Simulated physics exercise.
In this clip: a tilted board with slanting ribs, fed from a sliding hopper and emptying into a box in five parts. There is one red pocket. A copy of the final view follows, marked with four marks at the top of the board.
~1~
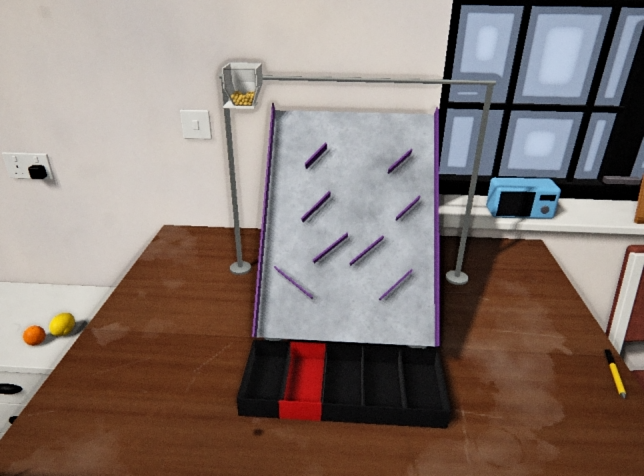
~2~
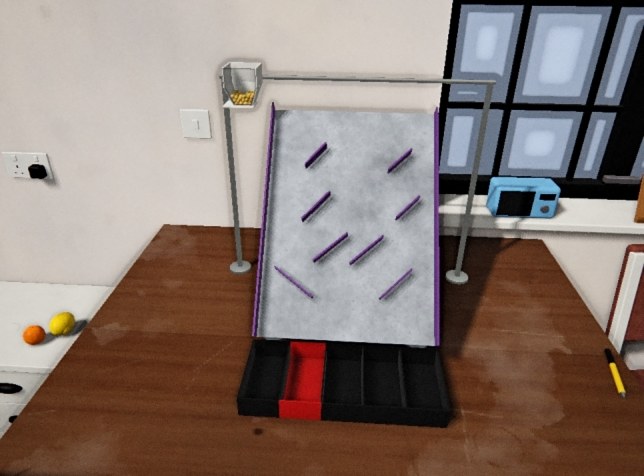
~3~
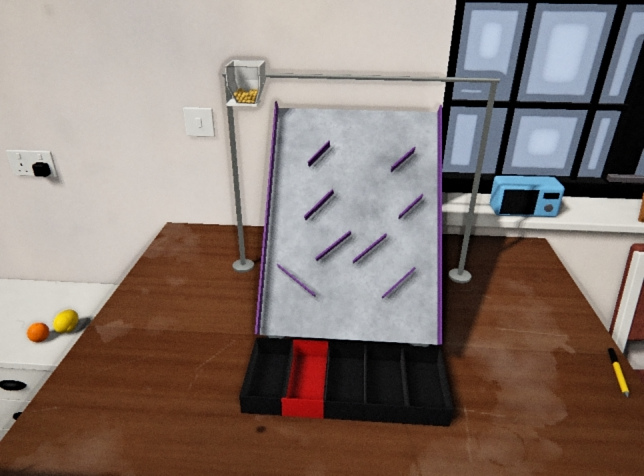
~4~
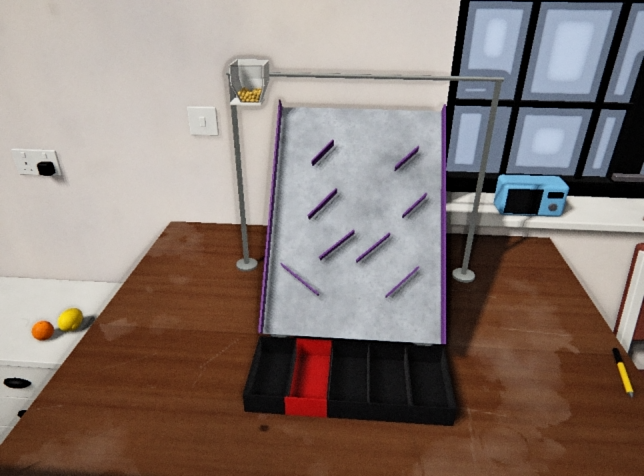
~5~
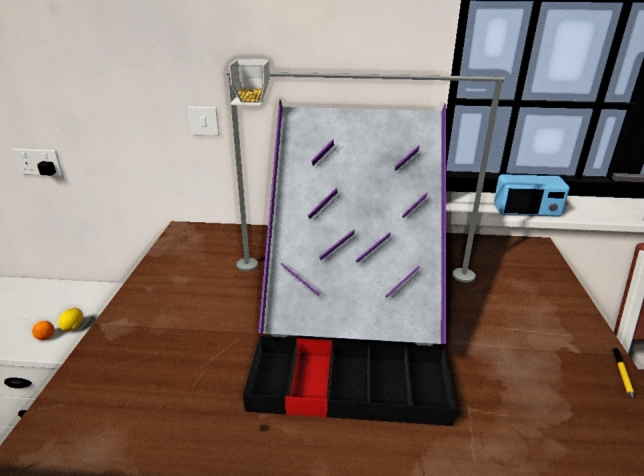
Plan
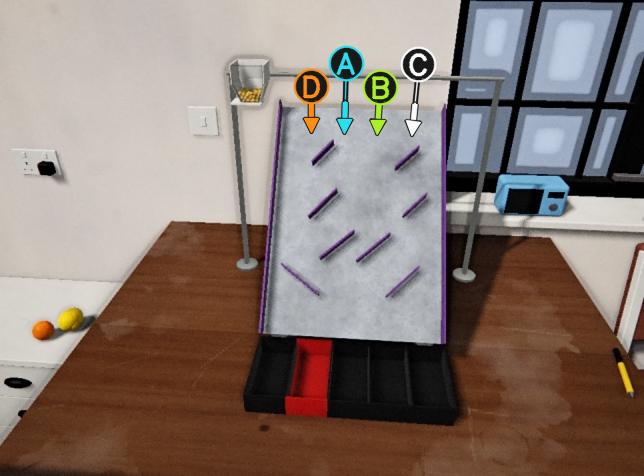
We see a tilted grey board with slanting purple ribs on a wooden table, a hopper of small yellow pieces at its upper left and a black box with one red pocket below; only the view shifts slightly.
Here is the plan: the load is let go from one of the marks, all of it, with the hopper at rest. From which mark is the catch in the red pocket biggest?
B beats the others.
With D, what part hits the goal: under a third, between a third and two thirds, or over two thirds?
Mark D gives under a third.
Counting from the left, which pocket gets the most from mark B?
The second.
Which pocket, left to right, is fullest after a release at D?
The first.
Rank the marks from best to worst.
Best to worst: B, C, A, D.
On the marked copy, mark A meets the board at (344, 128); mark B meets the board at (377, 129); mark C meets the board at (412, 130); mark D meets the board at (311, 127).
If A is chosen, about a third in the red pocket, about two thirds in other pockets.
If B is chosen, most in the red pocket, about a quarter in other pockets.
If C is chosen, about two thirds in the red pocket, about a third in other pockets.
If D is chosen, a stray few in the red pocket, nearly all in other pockets, a stray few outside the box.
